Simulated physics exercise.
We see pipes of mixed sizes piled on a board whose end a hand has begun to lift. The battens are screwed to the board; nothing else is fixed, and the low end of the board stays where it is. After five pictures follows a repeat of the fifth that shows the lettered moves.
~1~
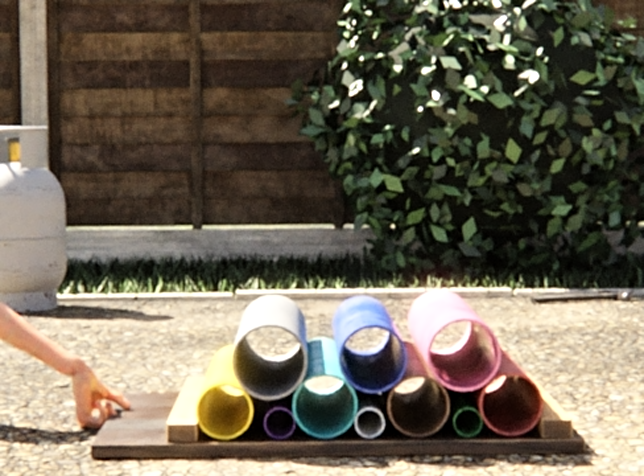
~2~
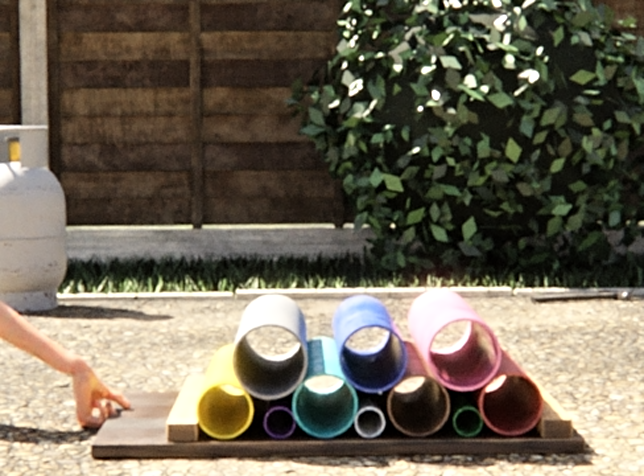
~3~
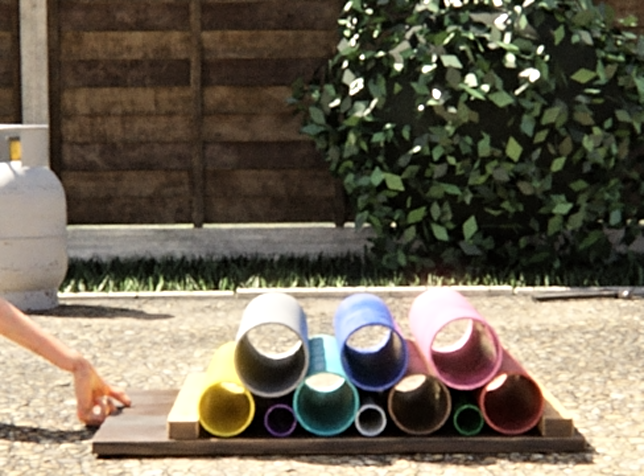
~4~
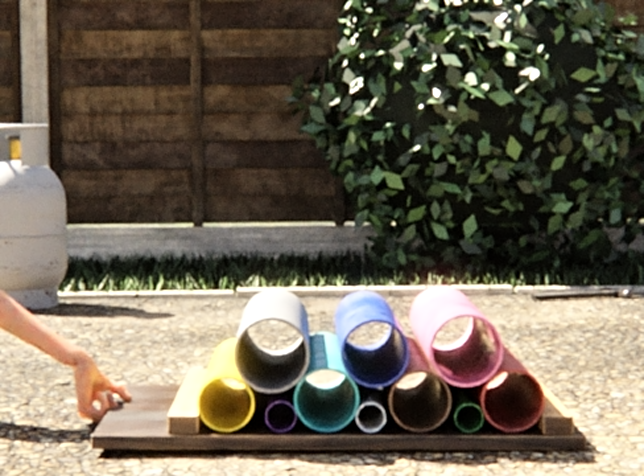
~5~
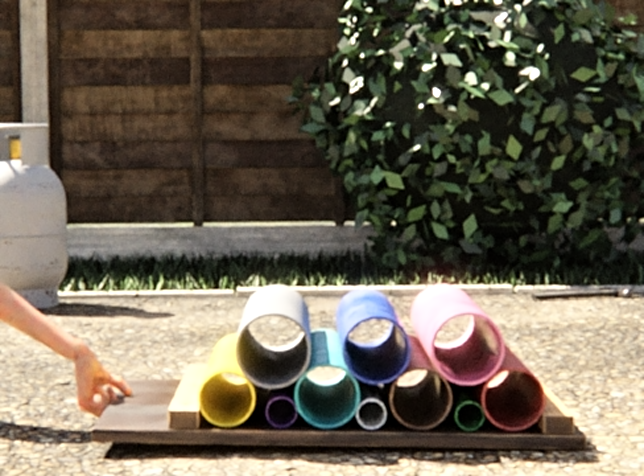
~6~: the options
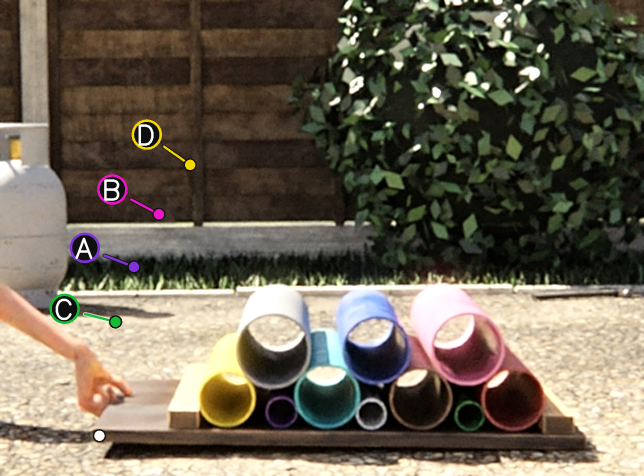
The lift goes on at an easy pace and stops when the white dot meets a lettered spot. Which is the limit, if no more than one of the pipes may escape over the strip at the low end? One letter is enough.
At most to D.
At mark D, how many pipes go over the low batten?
It comes to none.
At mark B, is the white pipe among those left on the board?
The white pipe: Yes.
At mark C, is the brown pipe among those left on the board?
Yes.
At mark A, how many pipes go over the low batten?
The count is none.
On the marked copy, A at (134, 267); B at (159, 214); C at (115, 322); D at (190, 165); the white dot at (99, 436).
Following D. Soon after the start, board at 20°.
Later, board at 36°.
In the end, board at 36°, none over the low batten.
As for the rest, A none over the low batten; B none over the low batten; C none over the low batten.
